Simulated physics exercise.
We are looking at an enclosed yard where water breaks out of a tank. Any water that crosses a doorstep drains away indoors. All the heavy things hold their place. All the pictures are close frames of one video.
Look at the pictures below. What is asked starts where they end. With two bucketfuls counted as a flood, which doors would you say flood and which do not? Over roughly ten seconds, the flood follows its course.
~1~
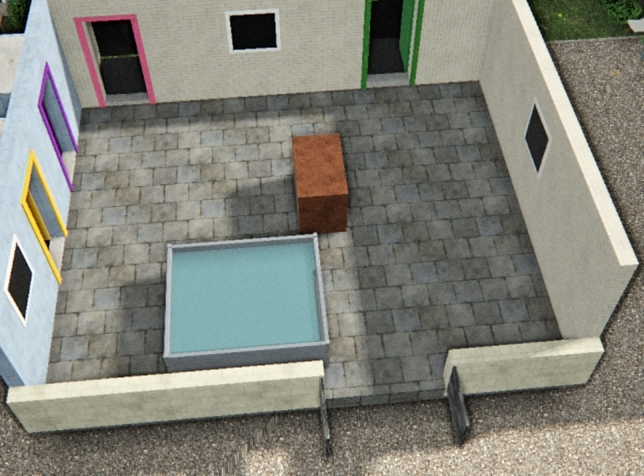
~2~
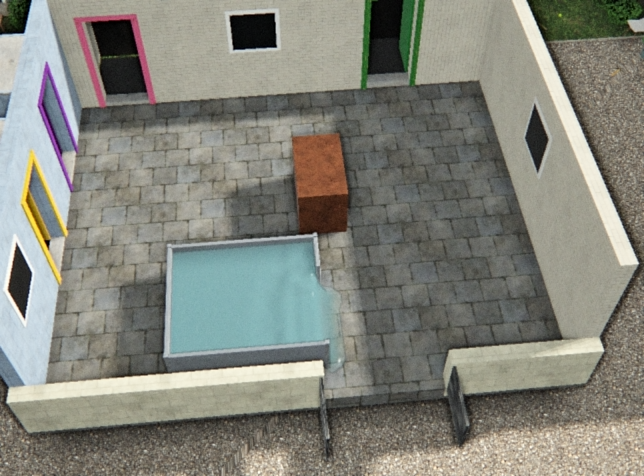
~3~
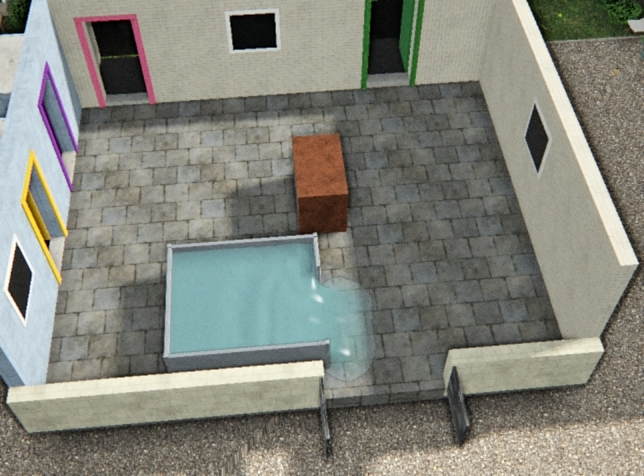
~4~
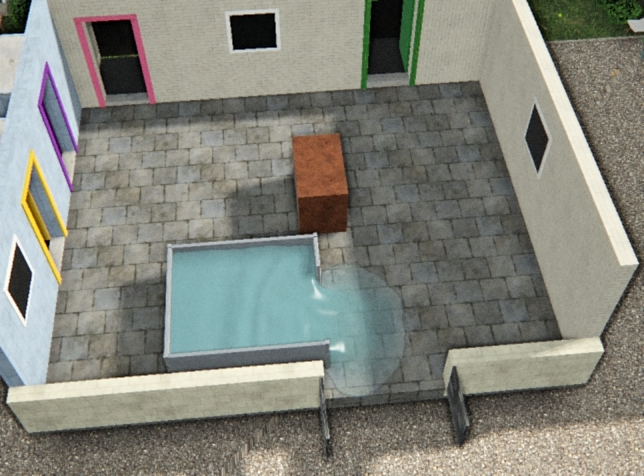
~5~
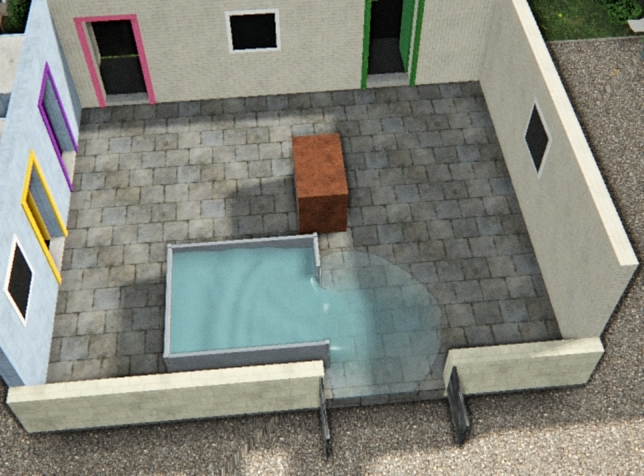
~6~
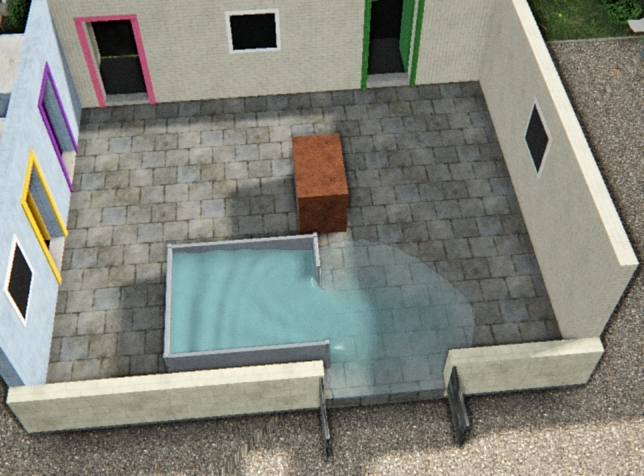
The pink door will pass two buckets at most. The green door will pass two buckets at most. The purple door will pass two buckets at most. The yellow door will pass two buckets at most.
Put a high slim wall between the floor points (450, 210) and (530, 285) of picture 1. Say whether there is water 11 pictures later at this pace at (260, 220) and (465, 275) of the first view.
As listed: Free of water, wet.
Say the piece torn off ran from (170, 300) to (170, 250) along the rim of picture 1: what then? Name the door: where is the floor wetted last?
I say the green-painted one.
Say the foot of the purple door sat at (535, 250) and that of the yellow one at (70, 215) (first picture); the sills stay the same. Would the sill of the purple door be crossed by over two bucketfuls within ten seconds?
Answer: Purple is flooded.
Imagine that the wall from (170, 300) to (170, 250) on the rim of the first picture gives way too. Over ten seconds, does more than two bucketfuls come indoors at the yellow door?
With the breach moved, the yellow one overshoots.
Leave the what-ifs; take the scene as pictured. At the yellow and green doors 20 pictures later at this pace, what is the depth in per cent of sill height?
Close to 0 per cent for the first one and close to 0 per cent for the second.
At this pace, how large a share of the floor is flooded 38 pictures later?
I'd estimate some 50 per cent.
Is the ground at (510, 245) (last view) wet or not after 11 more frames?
It'll be soaked.
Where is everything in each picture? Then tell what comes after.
The first picture shows still water in the open tank at (245, 295).
In the second picture, water pours out at (321, 321) and has run to a hidden place.
In the third picture, water pours out at (321, 321) and has run to a hidden place.
In the fourth picture, water pours out at (321, 322) and has run to (394, 297).
In the fifth picture, the front is at (431, 300), out from the gap at (321, 322).
In the sixth picture, water pours out at (321, 321) and has run to (470, 312).
A moment on, water covers 20 % of the floor; the pink door not reached, the green door not reached, the purple door not reached, the yellow door not reached.
Next, water covers 25 % of the floor; the pink door not reached, the green door not reached, the purple door not reached, the yellow door not reached.
Then, water covers 30 % of the floor; the pink door not reached, the green door not reached, the purple door not reached, the yellow door not reached.
Later, water covers 50 % of the floor; the pink door not reached, the green door wet at the sill, nothing in, the purple door not reached, the yellow door not reached.
In the end, water covers 80 % of the floor; the pink door wet at the sill, nothing in, the green door wet at the sill, nothing in, the purple door wet at the sill, nothing in, the yellow door not reached.
